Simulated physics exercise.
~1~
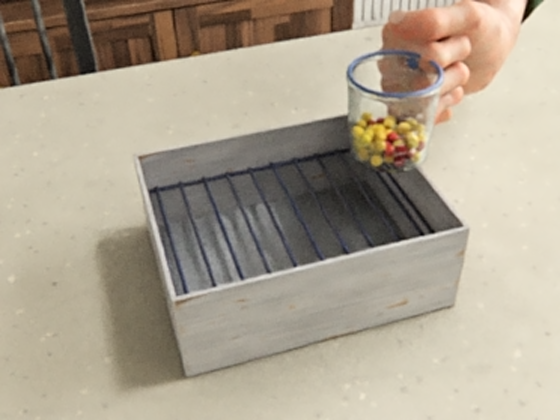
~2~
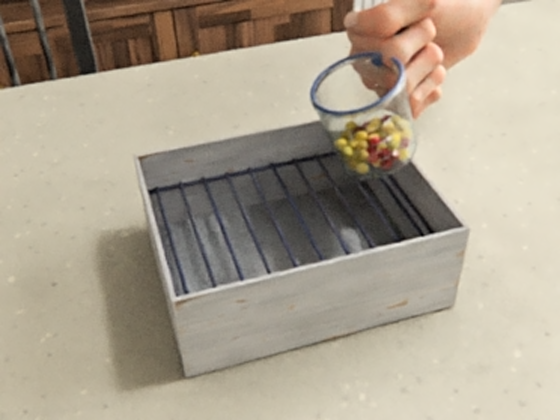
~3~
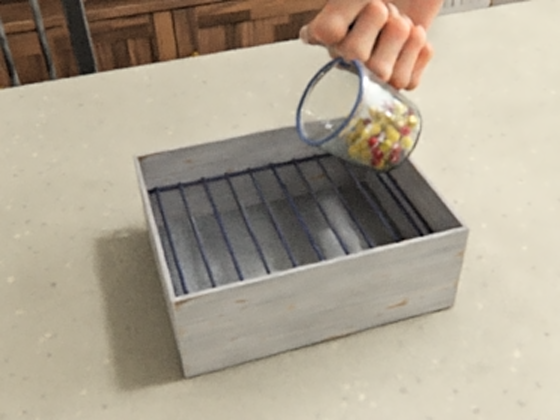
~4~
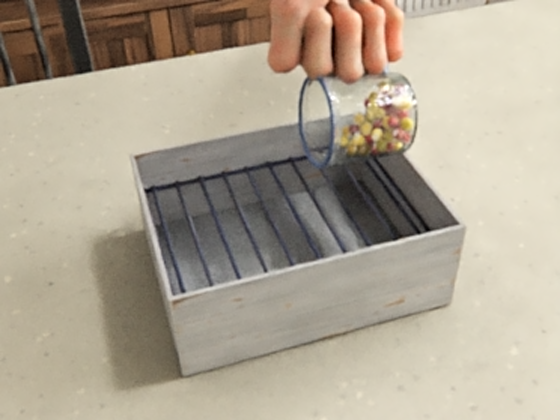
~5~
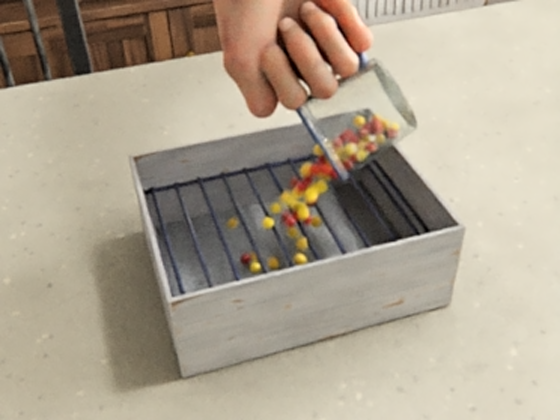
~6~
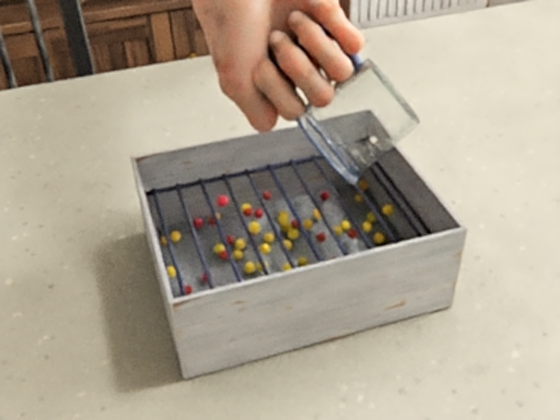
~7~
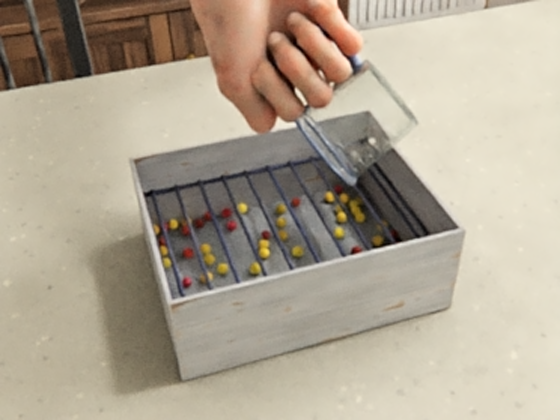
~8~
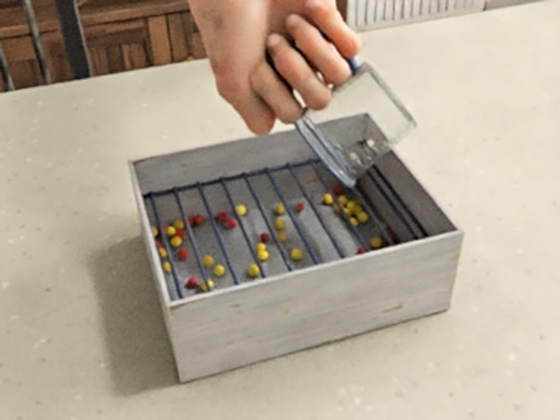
The clip shows a hand tipping a clear cup of small red and yellow pieces over a grey box strung with dark wires, moving left as it tilts, until the pieces spill out, scatter and drop between the wires, ending with both colours lying beneath them.
